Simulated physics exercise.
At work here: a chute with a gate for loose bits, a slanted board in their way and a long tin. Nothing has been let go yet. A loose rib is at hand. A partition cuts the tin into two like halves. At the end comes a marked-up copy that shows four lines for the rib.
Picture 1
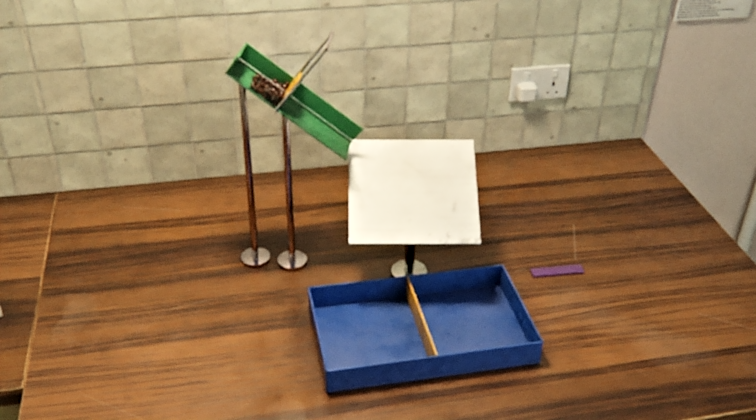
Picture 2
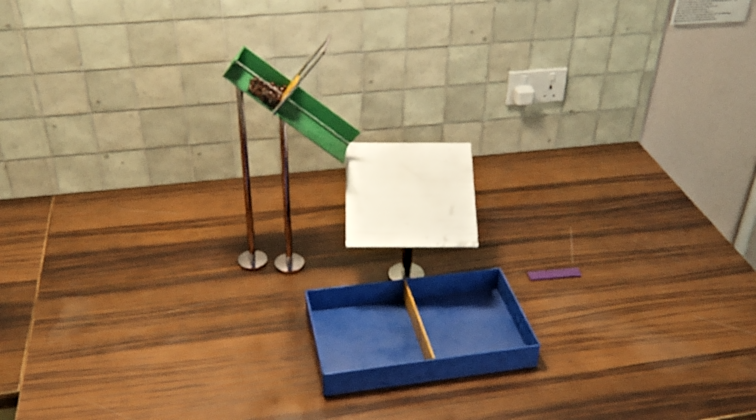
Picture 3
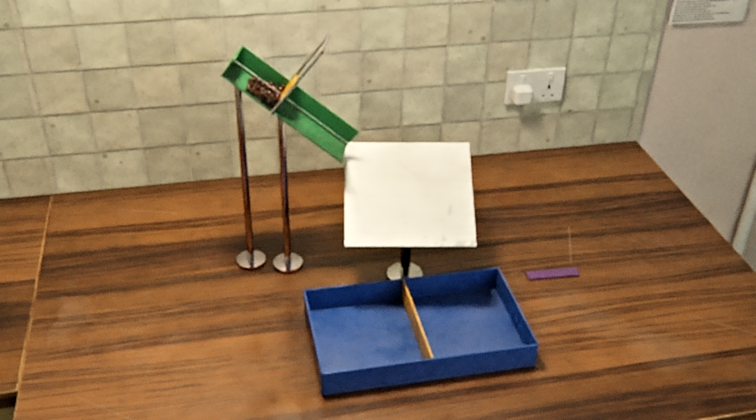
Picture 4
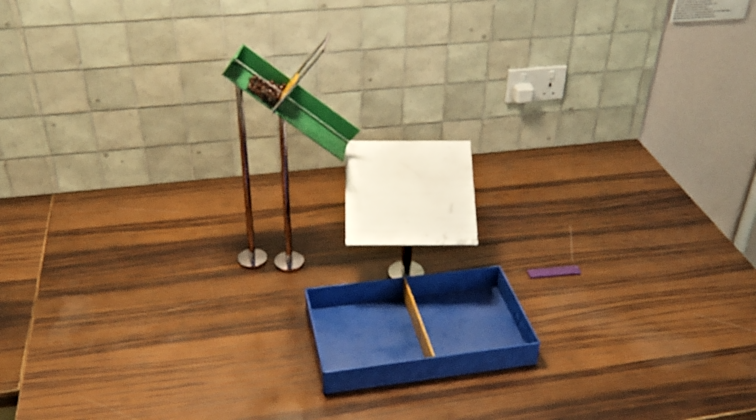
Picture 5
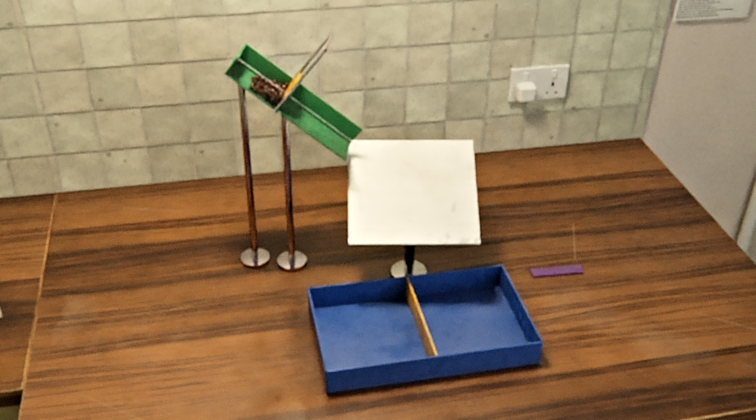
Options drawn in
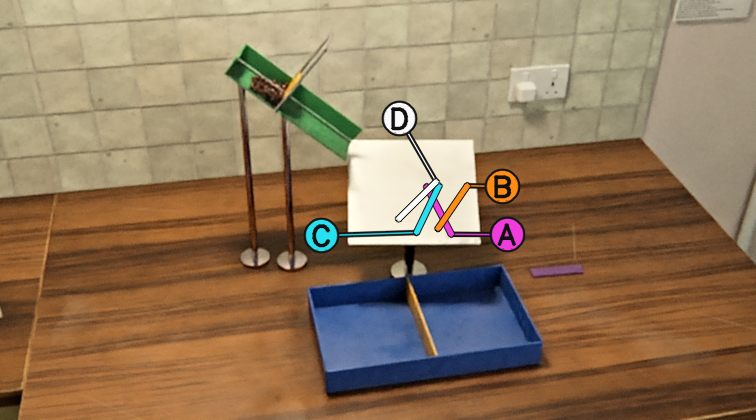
At first, a green chute holds a clump of small brown pieces behind a gate, above a tilted white board and a divided blue tin on a wooden table. The view shifts very slightly and then returns, while the pieces, gate, board and tin all stay in place.
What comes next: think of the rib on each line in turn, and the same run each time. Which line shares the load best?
The answer is line B.
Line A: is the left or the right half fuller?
The right half.
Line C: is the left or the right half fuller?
Left.
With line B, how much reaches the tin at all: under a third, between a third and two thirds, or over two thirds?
Over two thirds.
On the marked copy, line A from (426, 186) to (451, 234); line B from (467, 185) to (438, 228); line C from (438, 185) to (416, 232); line D from (436, 181) to (398, 218).
Choosing A, of what is caught, a small part in the left half, most in the right.
Choosing B, of what is caught, about a third in the left half, about two thirds in the right.
Choosing C, of what is caught, nearly all in the left half, a small part in the right.
Choosing D, of what is caught, nearly all in the left half, a stray few in the right.
